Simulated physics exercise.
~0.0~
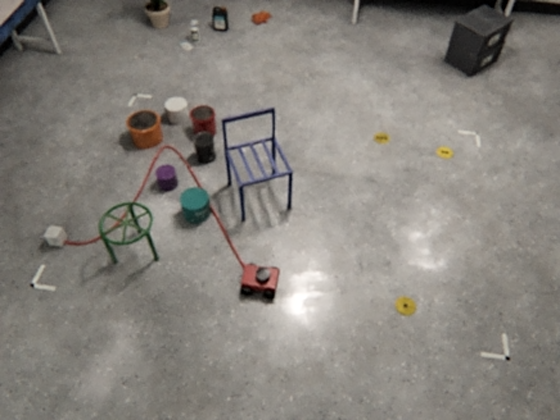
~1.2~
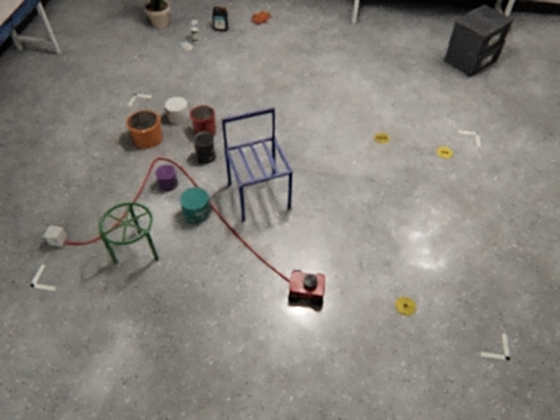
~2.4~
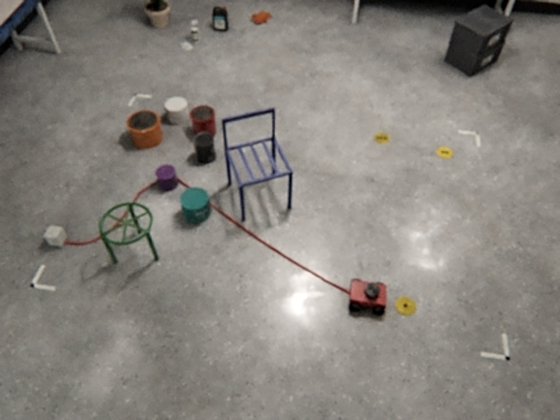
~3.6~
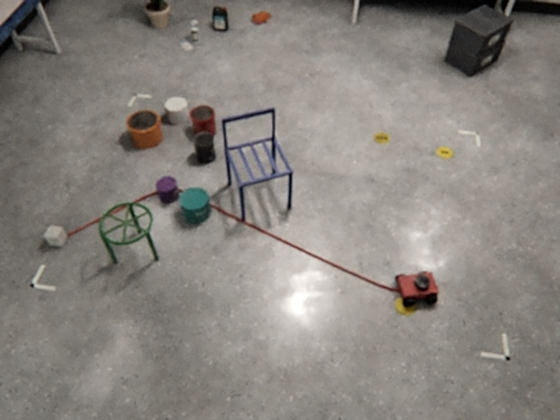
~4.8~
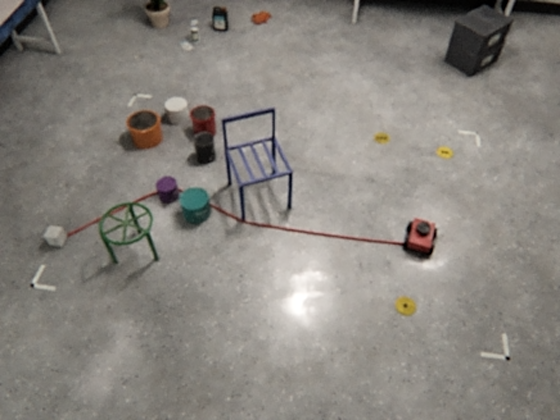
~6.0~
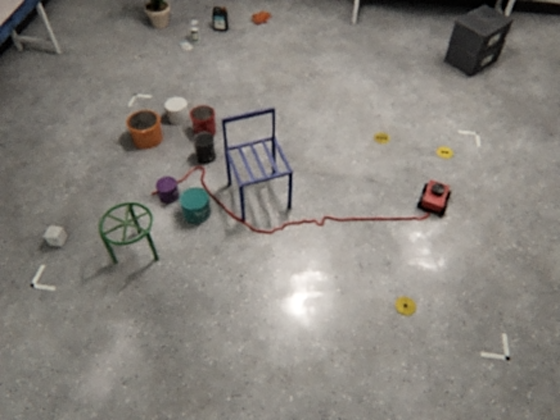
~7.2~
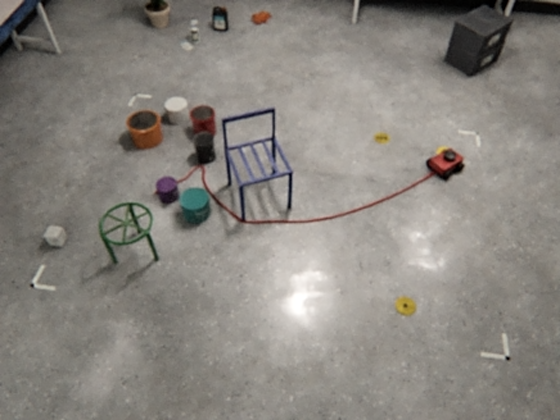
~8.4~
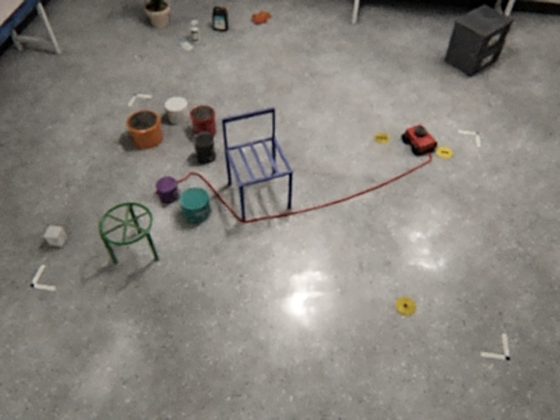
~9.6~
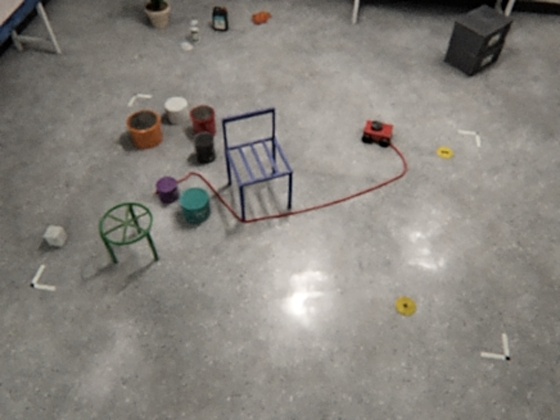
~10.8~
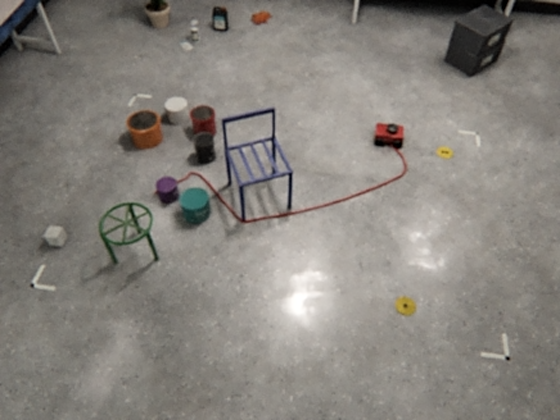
On a ward floor, a red cart tows a lead around furniture until it unplugs.
